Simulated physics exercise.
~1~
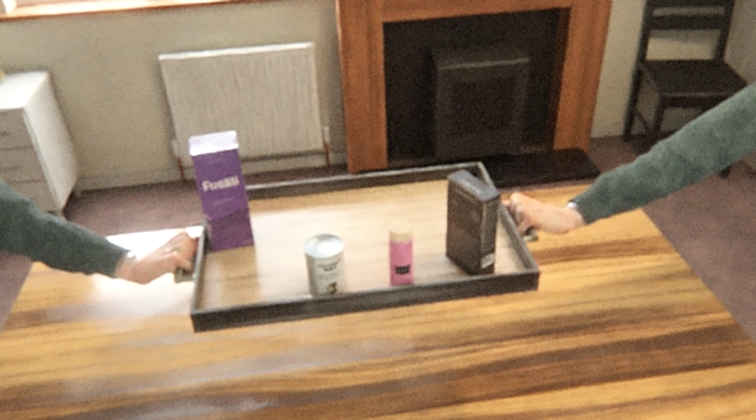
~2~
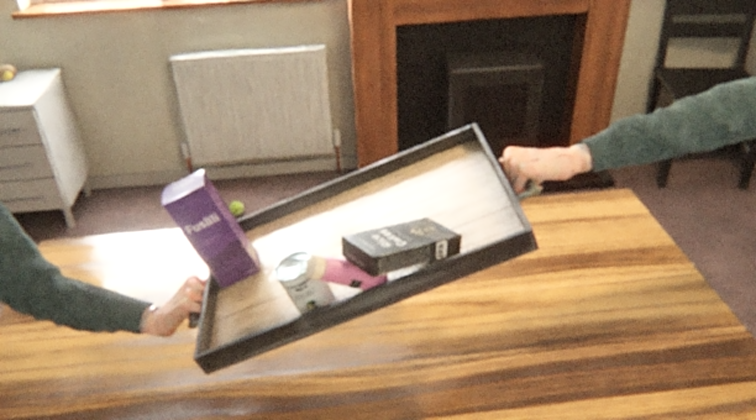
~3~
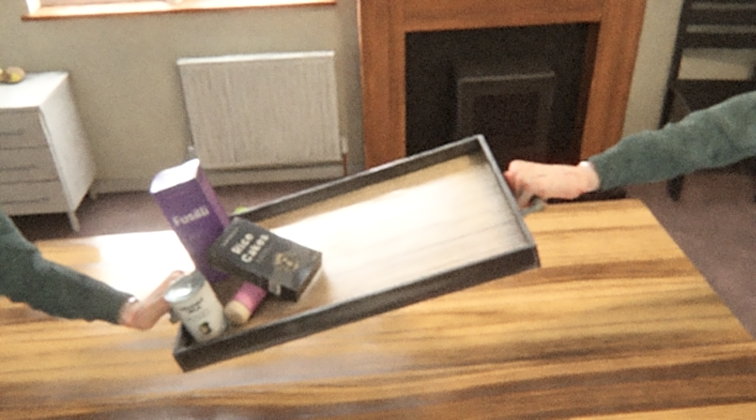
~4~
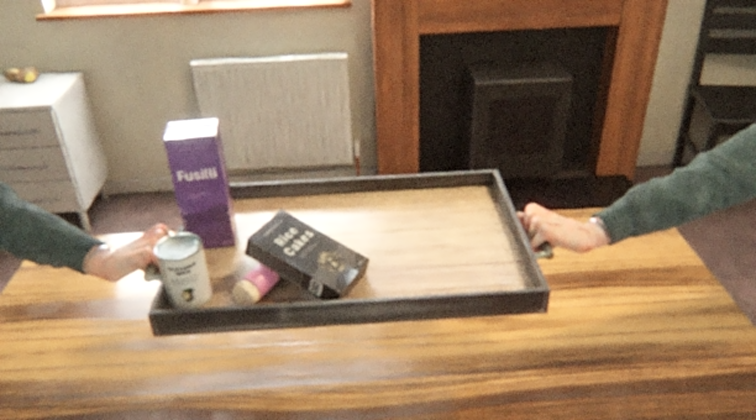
At first, two hands hold a dark-rimmed tray level above a striped wooden table, with a purple carton, a white tin, a pink shaker and a black packet standing on it. The hands tip the tray so its left side drops, and the packet and shaker topple while the carton and tin lean. The packet, shaker and tin slide left, gathering near the carton at the low end. The hands then level the tray again. The carton and tin end upright on the left, with the shaker and packet lying beside them.
